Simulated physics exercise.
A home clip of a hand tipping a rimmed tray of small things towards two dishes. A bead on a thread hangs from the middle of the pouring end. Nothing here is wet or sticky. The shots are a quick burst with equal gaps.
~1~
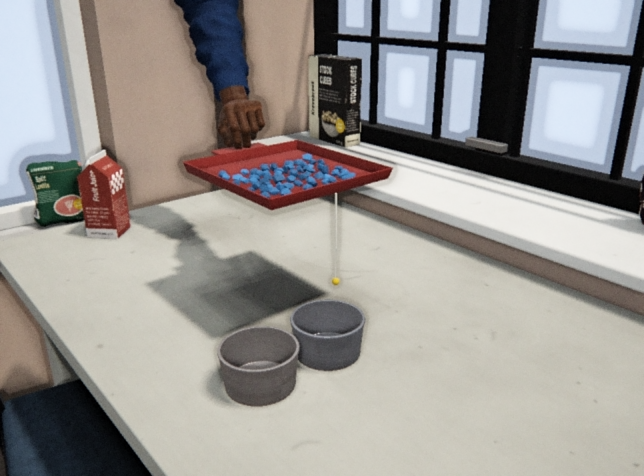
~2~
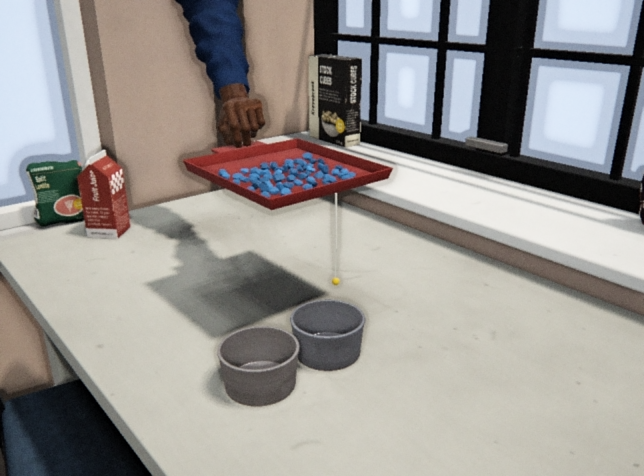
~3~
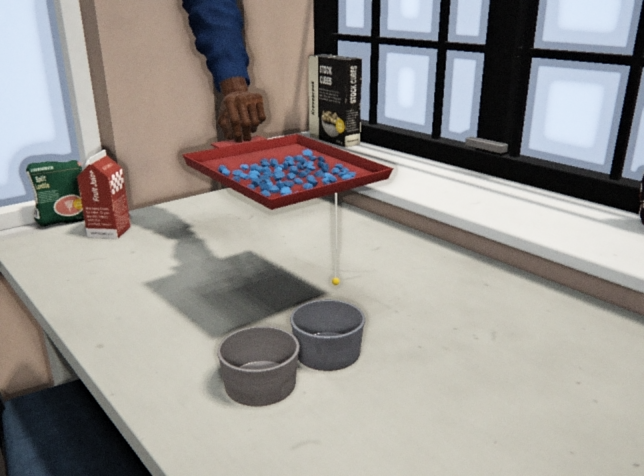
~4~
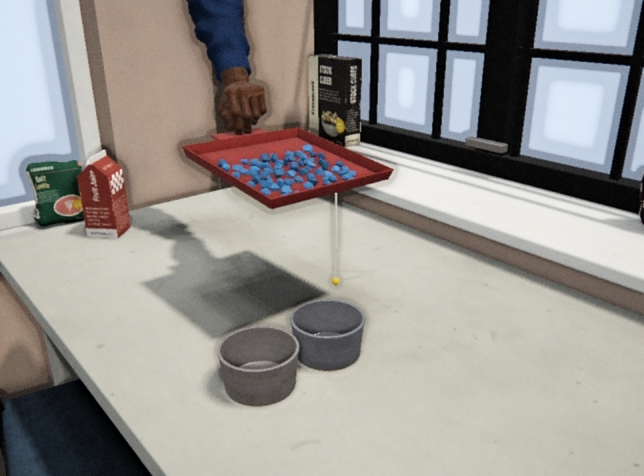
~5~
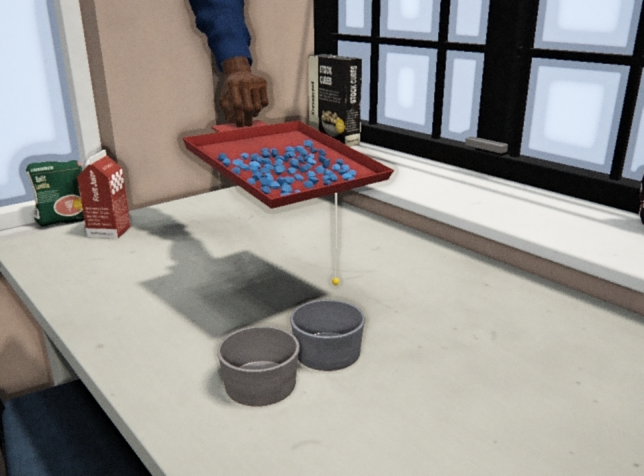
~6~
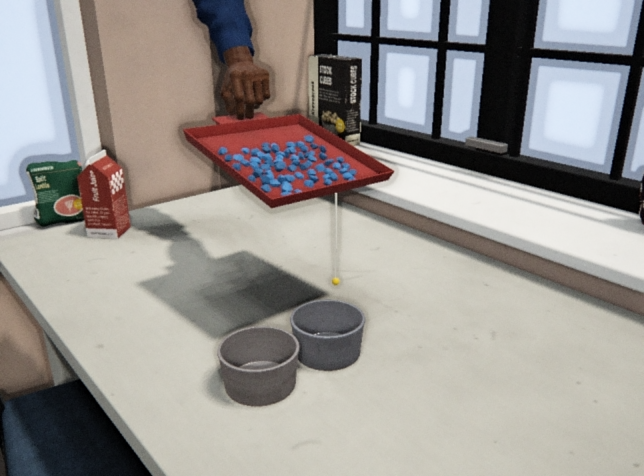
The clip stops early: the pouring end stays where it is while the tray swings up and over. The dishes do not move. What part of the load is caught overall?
Caught overall: Less than half.
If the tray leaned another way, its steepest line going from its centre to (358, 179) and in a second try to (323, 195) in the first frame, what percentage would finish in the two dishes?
Near 0 % and 70 %.
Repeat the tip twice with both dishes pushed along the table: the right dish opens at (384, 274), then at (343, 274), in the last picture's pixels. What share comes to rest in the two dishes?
In turn 30 and 0 in a hundred.
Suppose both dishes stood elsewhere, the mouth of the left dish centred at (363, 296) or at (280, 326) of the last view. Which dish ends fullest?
One: The left one. Two: The dish on the right.
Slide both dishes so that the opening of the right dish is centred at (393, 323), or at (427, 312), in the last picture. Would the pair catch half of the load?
At the first place less than half, at the second under half.
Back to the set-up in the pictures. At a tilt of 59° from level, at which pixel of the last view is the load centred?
Roughly at (328, 174).
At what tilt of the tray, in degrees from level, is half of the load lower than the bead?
Roughly 105°.
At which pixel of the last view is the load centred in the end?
Roughly at (364, 336).
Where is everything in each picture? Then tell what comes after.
The first picture shows corners of the pouring end at (271, 198) and (389, 168), level; middle of the load at (293, 174), aquarium stones; left dish at (282, 380); right dish at (351, 347); bead on its thread at (336, 282).
The second picture shows corners of the pouring end at (271, 198) and (389, 168), level; middle of the load at (293, 173).
The third picture shows corners of the pouring end at (271, 197) and (389, 168), tipped barely, lowest at the right corner; middle of the load at (294, 171).
The fourth picture shows corners of the pouring end at (272, 197) and (389, 169), tipped a little, lowest at the right corner; middle of the load at (294, 168).
The fifth picture shows corners of the pouring end at (272, 197) and (390, 169), tipped a little, lowest at the right corner; middle of the load at (294, 165).
The sixth picture shows corners of the pouring end at (273, 197) and (390, 170), tipped a little, lowest at the right corner; middle of the load at (295, 163); left dish at (282, 380); right dish at (351, 347).
Soon, tray tipped steeply; all on the tray.
A while on, tray tipped right over; about half on the tray; a small part in the right dish; a small part outside both; about a third in the air.
Towards the end, tray tipped past a quarter turn; a stray few in the left dish; about a third in the right dish; about two thirds outside both.
Finally, tray tipped past a quarter turn; a stray few in the left dish; about a third in the right dish; about two thirds outside both.
